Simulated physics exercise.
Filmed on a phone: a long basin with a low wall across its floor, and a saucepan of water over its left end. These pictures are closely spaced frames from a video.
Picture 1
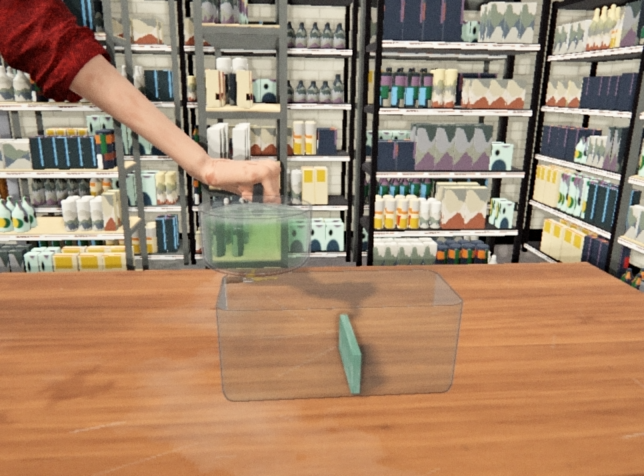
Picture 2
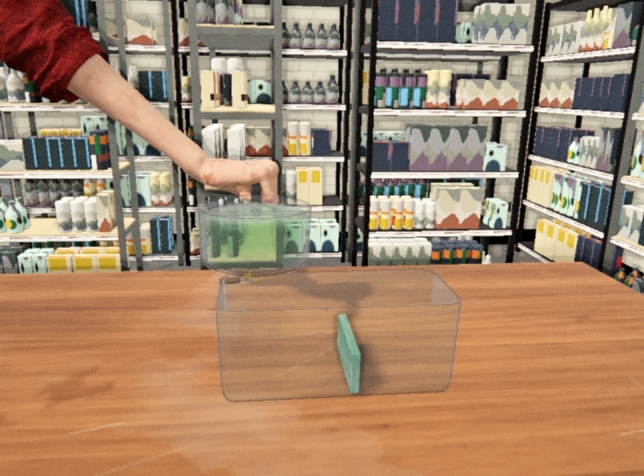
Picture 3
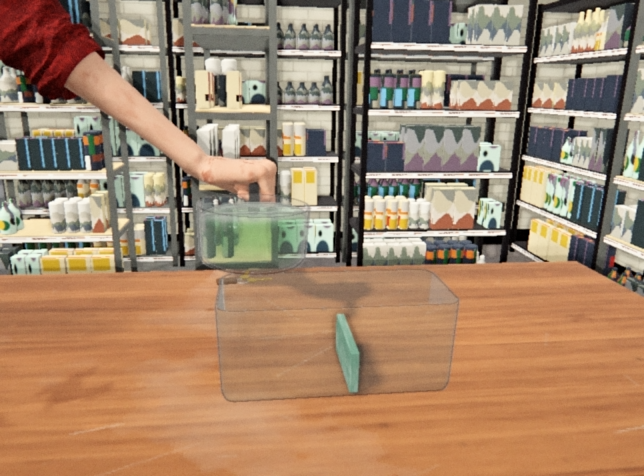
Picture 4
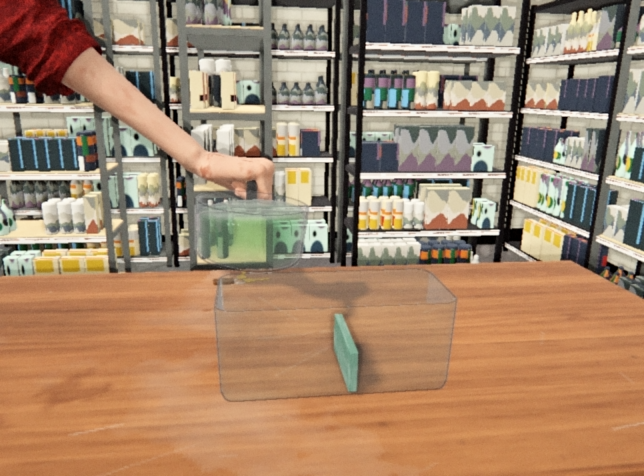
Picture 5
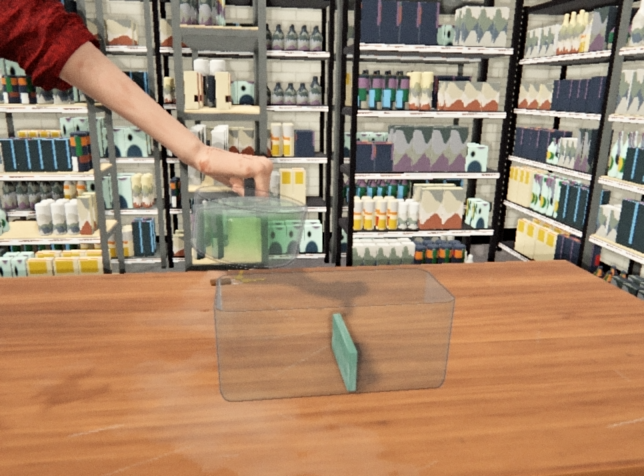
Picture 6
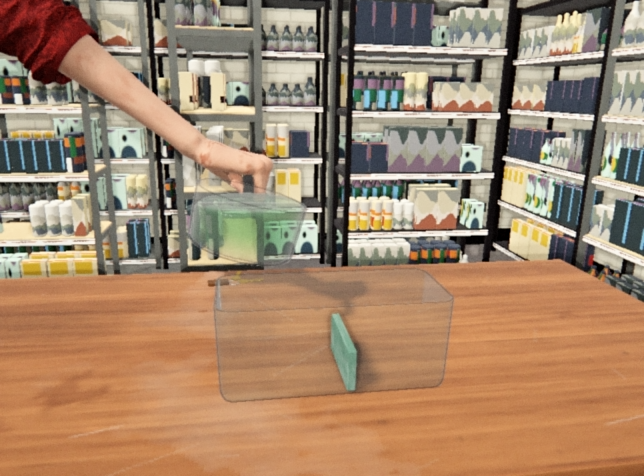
A clear container of greenish water, held from above by a hand in a red sleeve, gradually tilts over the left end of a long transparent basin with a low green wall across its floor, on a wooden table.
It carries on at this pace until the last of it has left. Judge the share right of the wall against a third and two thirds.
Past two thirds.
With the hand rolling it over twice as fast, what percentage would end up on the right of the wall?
It comes to near 80 per cent.
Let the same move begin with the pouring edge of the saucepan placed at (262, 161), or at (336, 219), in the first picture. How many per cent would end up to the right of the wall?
60 % and 95 %.
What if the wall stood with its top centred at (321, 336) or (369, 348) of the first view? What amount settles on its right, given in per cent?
The first position gives around 95 percent, the second around 55 percent.
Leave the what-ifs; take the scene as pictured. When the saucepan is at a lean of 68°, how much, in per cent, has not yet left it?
About 45 % remains.
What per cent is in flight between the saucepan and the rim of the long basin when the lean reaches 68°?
Something like 30 per cent of it.
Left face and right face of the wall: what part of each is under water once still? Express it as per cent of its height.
Levels: Left around 0 per cent, right around 90 per cent.
A moment on, the saucepan is tipped part way and 47 per cent is still to pour, 3 is left of the wall and 18 right of it.
Next, the saucepan is tipped right over and 6 per cent is still to pour, 4 is left of the wall and 80 right of it.
Then the saucepan is tipped right over and 0 per cent is still to pour, 5 is left of the wall and 95 right of it.
Later the saucepan is tipped right over and 0 per cent is still to pour, 5 is left of the wall and 95 right of it.
At rest 5 per cent lies left of the wall, 95 right of it and 0 outside.
